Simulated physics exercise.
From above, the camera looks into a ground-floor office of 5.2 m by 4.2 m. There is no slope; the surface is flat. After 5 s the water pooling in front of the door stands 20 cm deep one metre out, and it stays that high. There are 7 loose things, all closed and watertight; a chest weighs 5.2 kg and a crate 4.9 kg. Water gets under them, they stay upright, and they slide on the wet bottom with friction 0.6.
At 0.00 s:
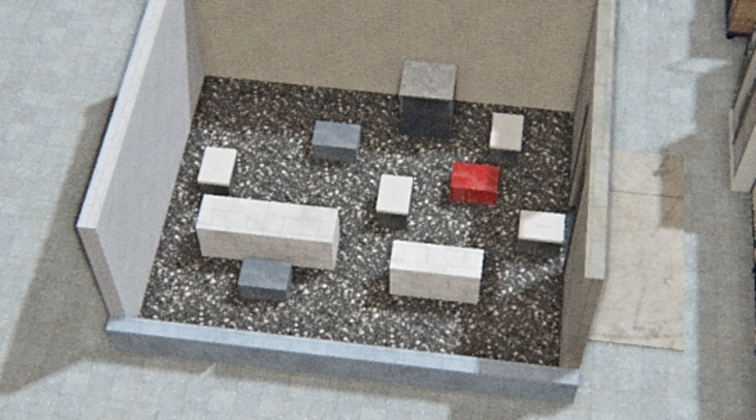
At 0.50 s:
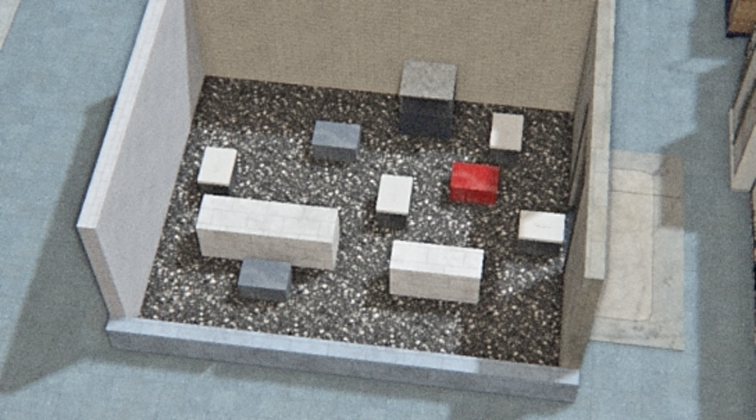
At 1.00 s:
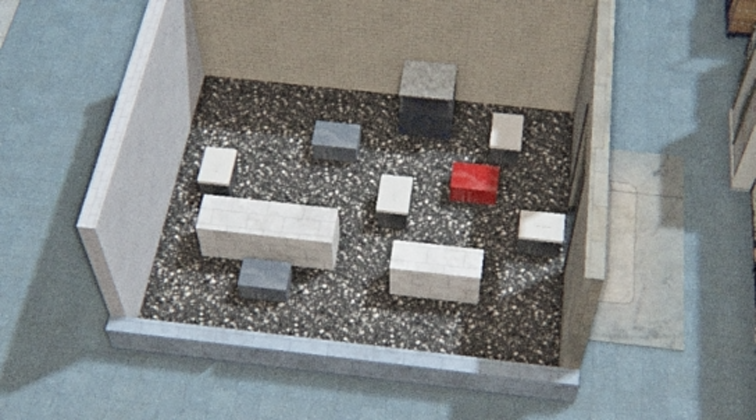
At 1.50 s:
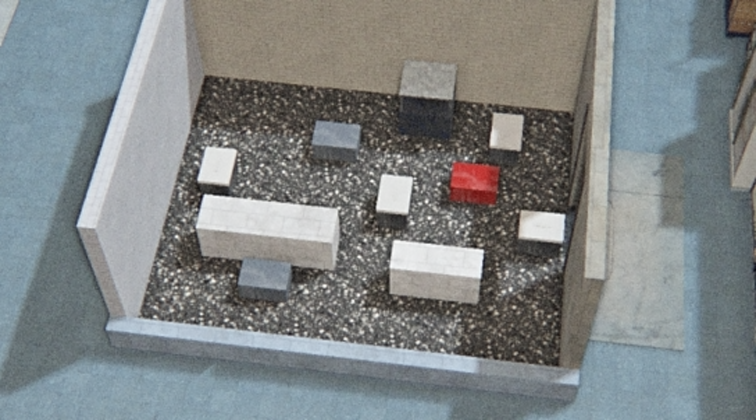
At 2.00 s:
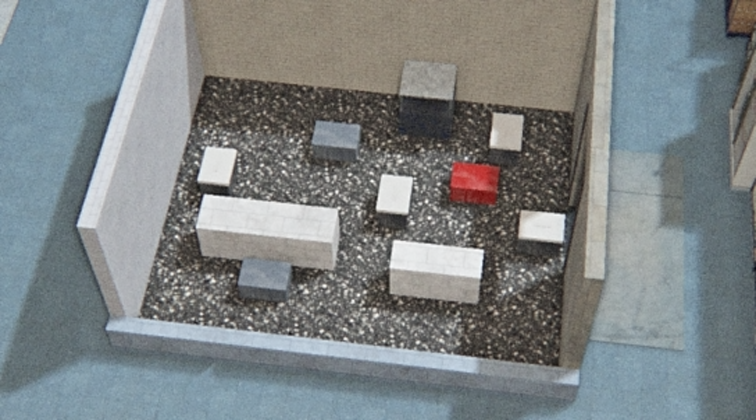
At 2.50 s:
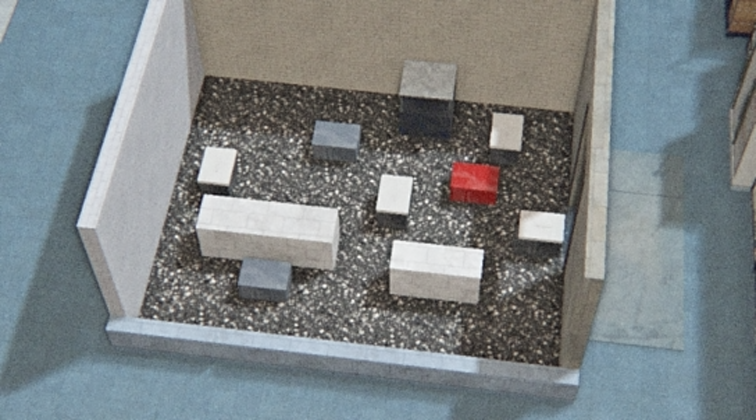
The clip opens on a high view into a walled room with a dark speckled floor, a red crate and several pale and grey blocks. The pale ground outside turns blue, then the light slab beyond the right wall gradually dulls under the bluish tint, while nothing inside visibly moves.
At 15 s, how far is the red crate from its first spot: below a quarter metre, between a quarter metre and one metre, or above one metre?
It should cover a long stretch.
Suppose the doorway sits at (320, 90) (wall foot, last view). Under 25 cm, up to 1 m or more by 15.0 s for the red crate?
As for the red crate, it inches along a bit.
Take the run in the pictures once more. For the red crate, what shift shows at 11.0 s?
I'd put it at around 250 cm.
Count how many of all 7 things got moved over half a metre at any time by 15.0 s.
It adds up to 7.
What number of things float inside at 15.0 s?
Total: 7.
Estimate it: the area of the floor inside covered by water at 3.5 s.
Around 1.5 m2 of it.
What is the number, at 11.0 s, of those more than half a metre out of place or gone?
4.
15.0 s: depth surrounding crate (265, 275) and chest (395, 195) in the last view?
Depths: Near 6 cm, then near 9 cm.
After 3.5 s the red crate is near (475, 177), 0.0 m from its start, aground; 0 afloat.
After 6.8 s the red crate is near (368, 122), 1.7 m from its start, afloat; 3 afloat.
After 11.0 s the red crate is near (324, 84), 2.5 m from its start, afloat; 6 afloat.
After 15.0 s the red crate is near (302, 108), 2.5 m from its start, afloat; 7 afloat.
